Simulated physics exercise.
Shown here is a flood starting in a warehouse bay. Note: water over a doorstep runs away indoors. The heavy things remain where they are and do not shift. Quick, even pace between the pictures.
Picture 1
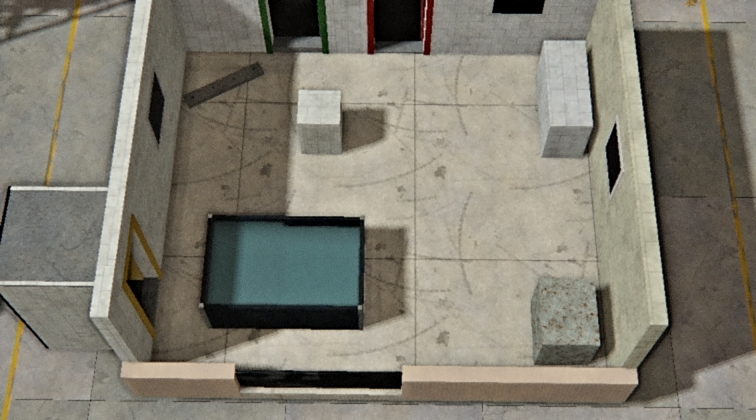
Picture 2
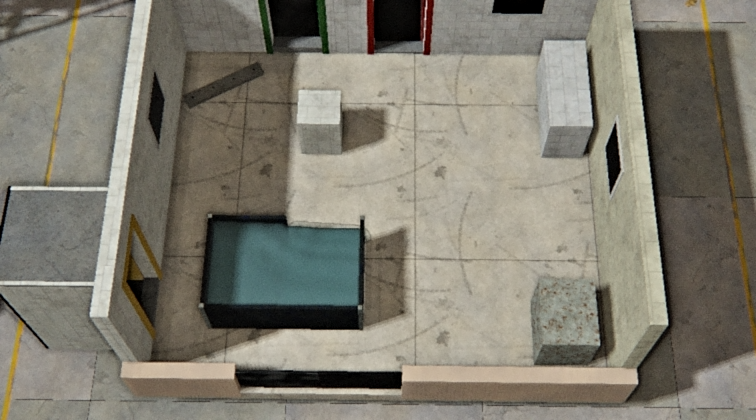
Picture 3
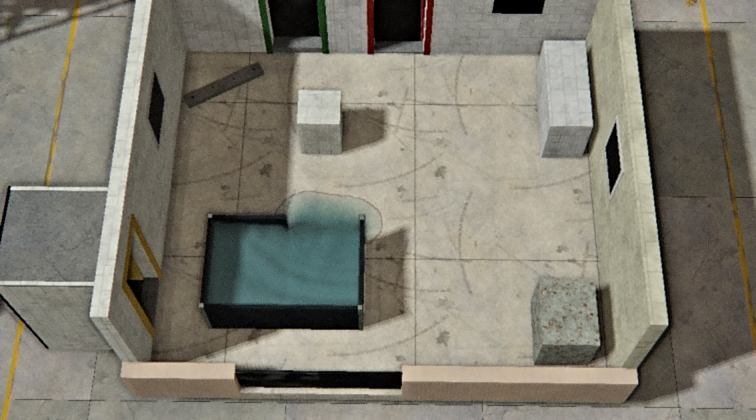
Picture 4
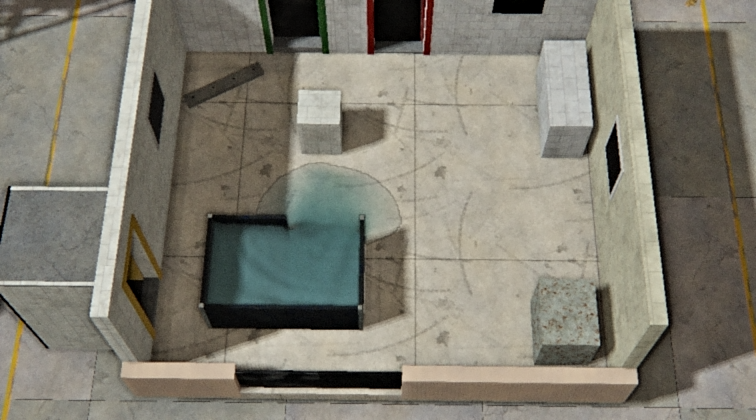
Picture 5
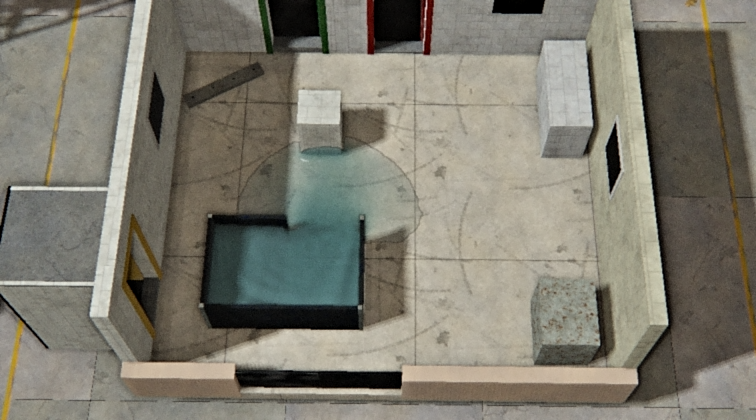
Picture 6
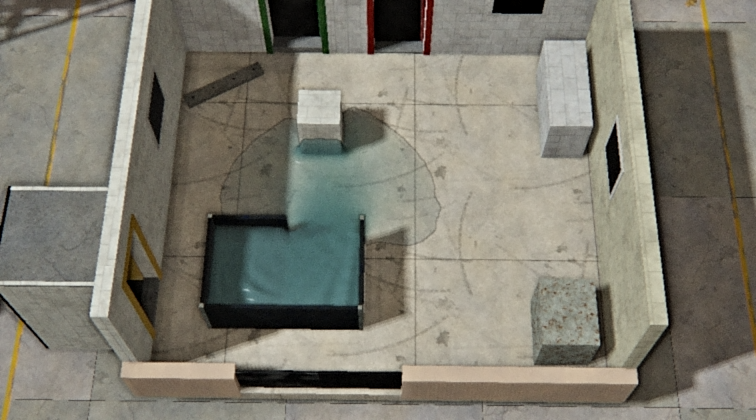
A roofless warehouse bay with pale walls and a stained concrete floor is seen from high above by a still camera. A dark-framed tank of teal water sits left of centre near the front, with a pale block behind it, a taller pale block and a speckled one at right, and green and red doorways at the back. Water pours from a gap in the tank's far side, fans across the floor and spreads around the nearest block.
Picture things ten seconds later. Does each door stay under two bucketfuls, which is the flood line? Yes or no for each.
Yellow door - yes, stays under; green door - yes, stays under; red door - no, it floods.
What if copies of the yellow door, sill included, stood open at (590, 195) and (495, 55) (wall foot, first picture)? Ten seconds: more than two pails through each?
As listed: Stays under, goes over.
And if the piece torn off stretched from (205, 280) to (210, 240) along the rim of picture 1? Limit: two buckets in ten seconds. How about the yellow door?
Then: The yellow one takes more.
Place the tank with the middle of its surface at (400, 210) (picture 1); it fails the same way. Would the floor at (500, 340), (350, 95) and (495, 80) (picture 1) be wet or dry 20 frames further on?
My reading is missed by the flood first, hit by the flood next and hit by the flood last.
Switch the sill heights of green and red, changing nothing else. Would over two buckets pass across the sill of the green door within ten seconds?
Record - green: Spills past the limit.
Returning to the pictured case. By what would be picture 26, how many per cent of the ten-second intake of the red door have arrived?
Close to 60 %.
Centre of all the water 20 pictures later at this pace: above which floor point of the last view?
It is around (347, 167).
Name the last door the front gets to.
That would be the yellow one.
A moment on, water covers 35 % of the floor; the yellow door not reached, the green door wet at the sill, nothing in, the red door under two buckets in.
Next, water covers 50 % of the floor; the yellow door not reached, the green door wet at the sill, nothing in, the red door over two buckets in.
Then, water covers 55 % of the floor; the yellow door wet at the sill, nothing in, the green door wet at the sill, nothing in, the red door far over two buckets in.
Later, water covers 80 % of the floor; the yellow door wet at the sill, nothing in, the green door wet at the sill, nothing in, the red door far over two buckets in.
In the end, water covers 95 % of the floor; the yellow door wet at the sill, nothing in, the green door wet at the sill, nothing in, the red door far over two buckets in.
